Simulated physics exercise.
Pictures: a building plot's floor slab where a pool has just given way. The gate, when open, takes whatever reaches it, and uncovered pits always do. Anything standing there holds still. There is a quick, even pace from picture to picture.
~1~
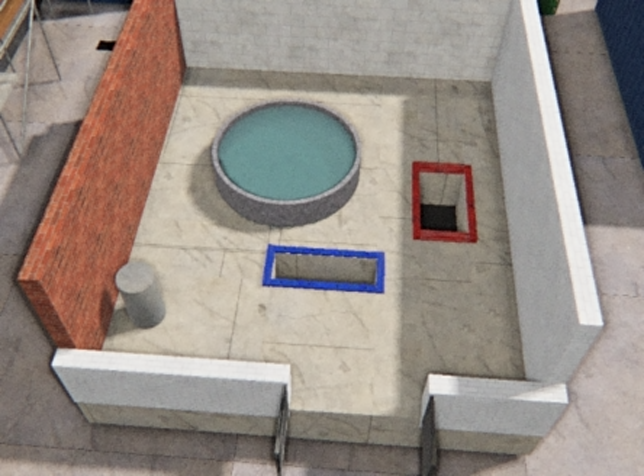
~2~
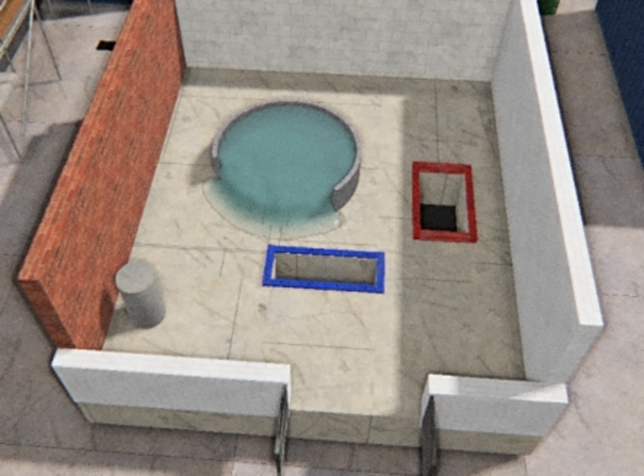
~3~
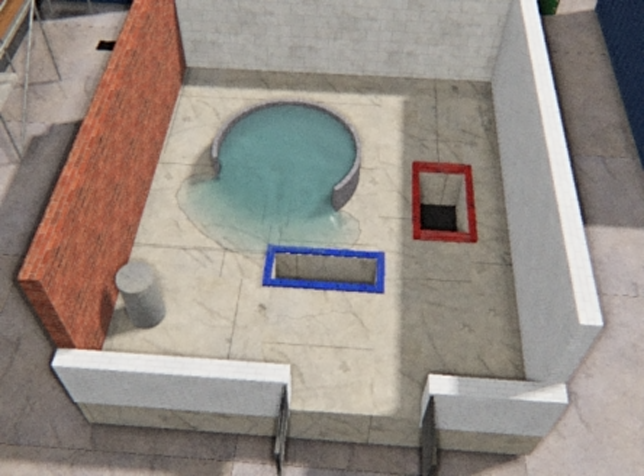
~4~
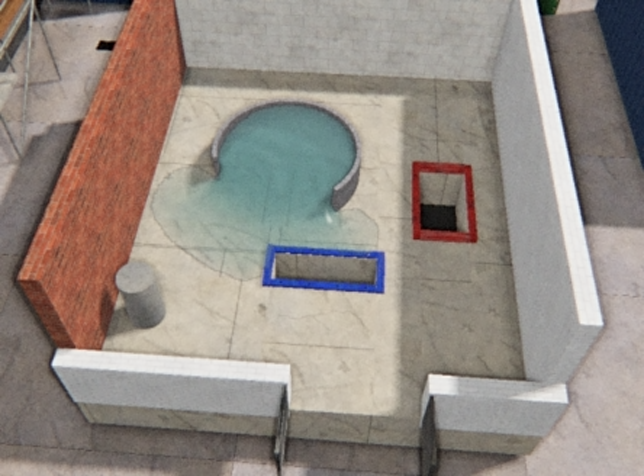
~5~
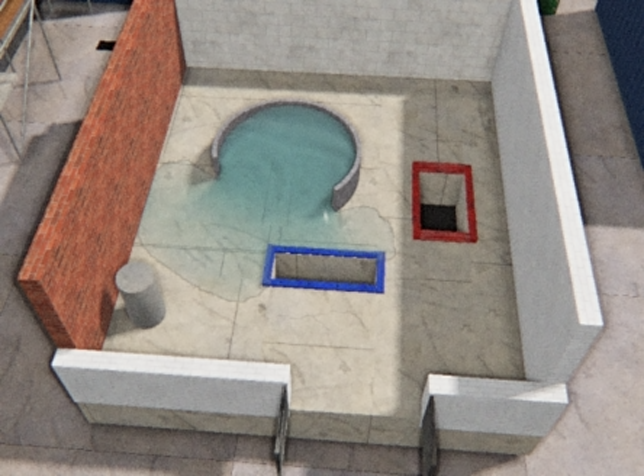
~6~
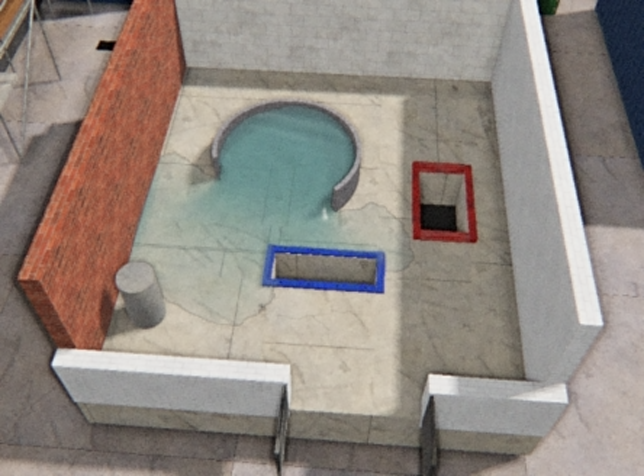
Teal water sits in a round grey-walled pool on a pale slab, seen from a fixed high angle, then pours out where the near wall gives way. Brick rises at left, white walls stand around, a grey cylinder sits lower left, and blue-framed and red-framed rectangular pits lie open. The water spreads quickly across the floor toward the viewer and left, reaching the brick wall and the blue frame's edge.
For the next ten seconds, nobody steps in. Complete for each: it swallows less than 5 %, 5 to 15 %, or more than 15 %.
Completed: The gate swallows 5 to 15 %; the red pit swallows less than 5 %; the blue pit swallows more than 15 %.
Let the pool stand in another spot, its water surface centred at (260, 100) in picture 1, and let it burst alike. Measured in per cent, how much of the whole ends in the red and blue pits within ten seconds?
I'd say the red pit takes 0 % while the blue pit takes 12 %.
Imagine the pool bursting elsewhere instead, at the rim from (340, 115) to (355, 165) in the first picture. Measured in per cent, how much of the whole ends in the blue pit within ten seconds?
For blue, it comes to 2 percent.
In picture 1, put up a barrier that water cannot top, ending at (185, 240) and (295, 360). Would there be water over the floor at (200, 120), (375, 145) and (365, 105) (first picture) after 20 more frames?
Point by point: First swamped, next spared, last spared.
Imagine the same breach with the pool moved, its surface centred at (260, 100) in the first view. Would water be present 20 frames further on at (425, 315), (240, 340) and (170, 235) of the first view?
Looking at all three, I'd call them bone dry, swamped, swamped.
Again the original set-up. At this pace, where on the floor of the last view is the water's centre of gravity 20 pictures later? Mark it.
I'd say near (226, 264).
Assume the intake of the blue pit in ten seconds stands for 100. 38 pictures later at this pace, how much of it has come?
Some 95 per cent.
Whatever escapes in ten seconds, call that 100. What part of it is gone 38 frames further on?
Near 80 %.
A moment on, water covers 30 % of the floor; the gate 0 %, the red pit 0 %, the blue pit 11 %.
Next, water covers 30 % of the floor; the gate 0 %, the red pit 0 %, the blue pit 18 %.
Then, water covers 40 % of the floor; the gate 0 %, the red pit 0 %, the blue pit 22 %.
Later, water covers 65 % of the floor; the gate 4 %, the red pit 0 %, the blue pit 24 %.
In the end, water covers 80 % of the floor; the gate 10 %, the red pit 0 %, the blue pit 25 %.
